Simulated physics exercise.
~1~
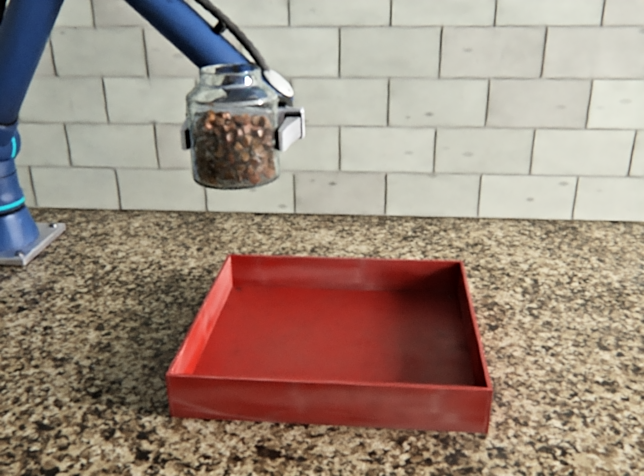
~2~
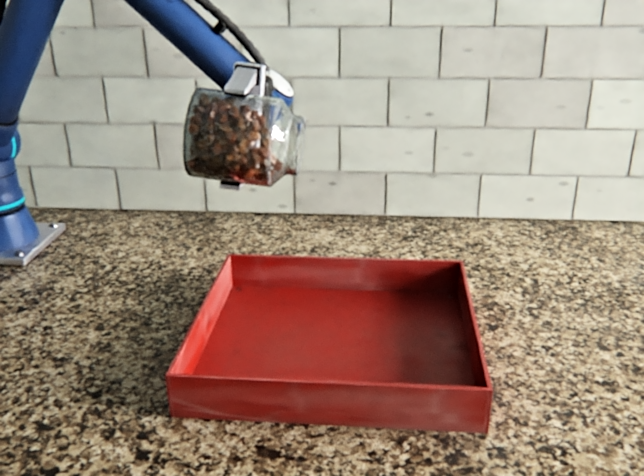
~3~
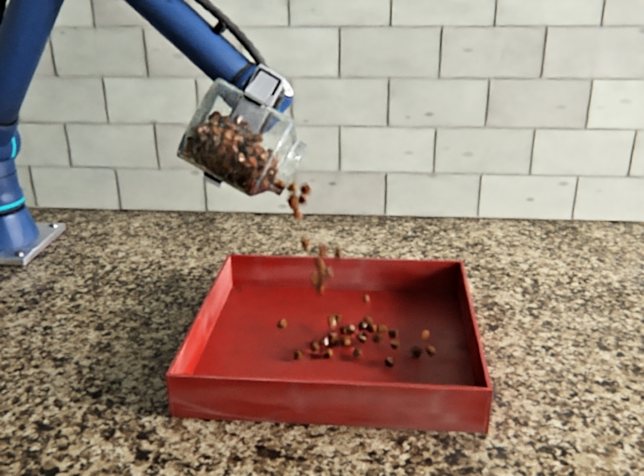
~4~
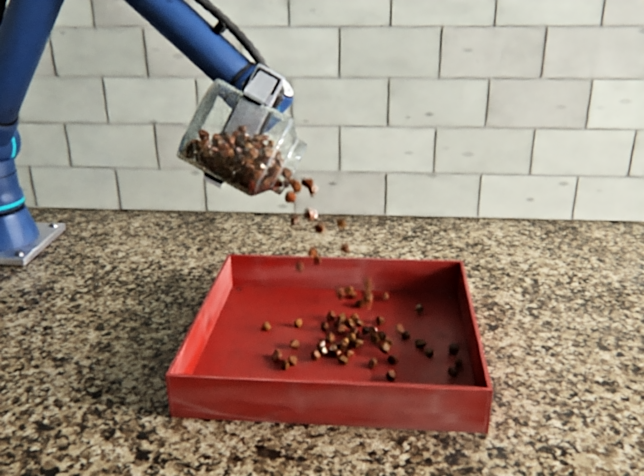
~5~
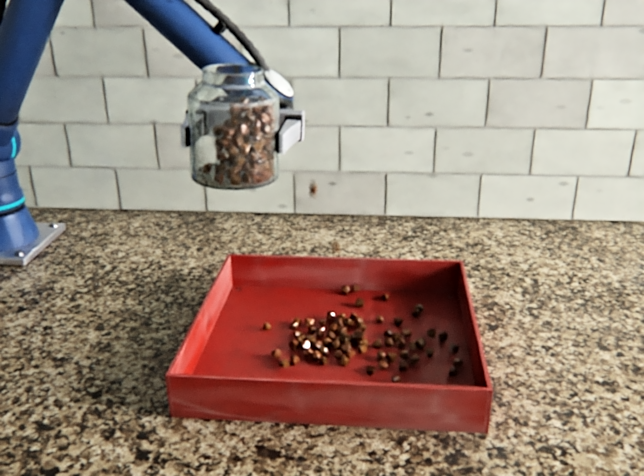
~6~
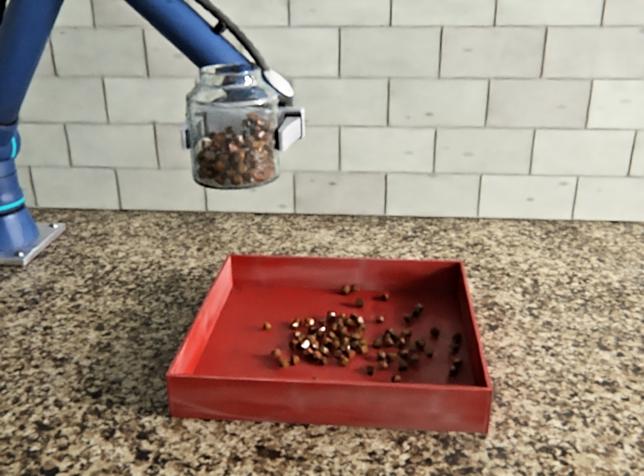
A blue robot arm at the upper left grips a clear glass jar partly filled with small brown pellets, seen from a fixed, slightly raised view in front of a speckled stone counter and a white tiled wall. Below the jar sits a shallow red tray, empty at first. The arm tips the jar to the right onto its side, then further until its mouth points downward, and pellets tumble out and scatter across the tray. It then turns the jar upright again, leaving a loose pile in the tray and many pellets still inside the jar.
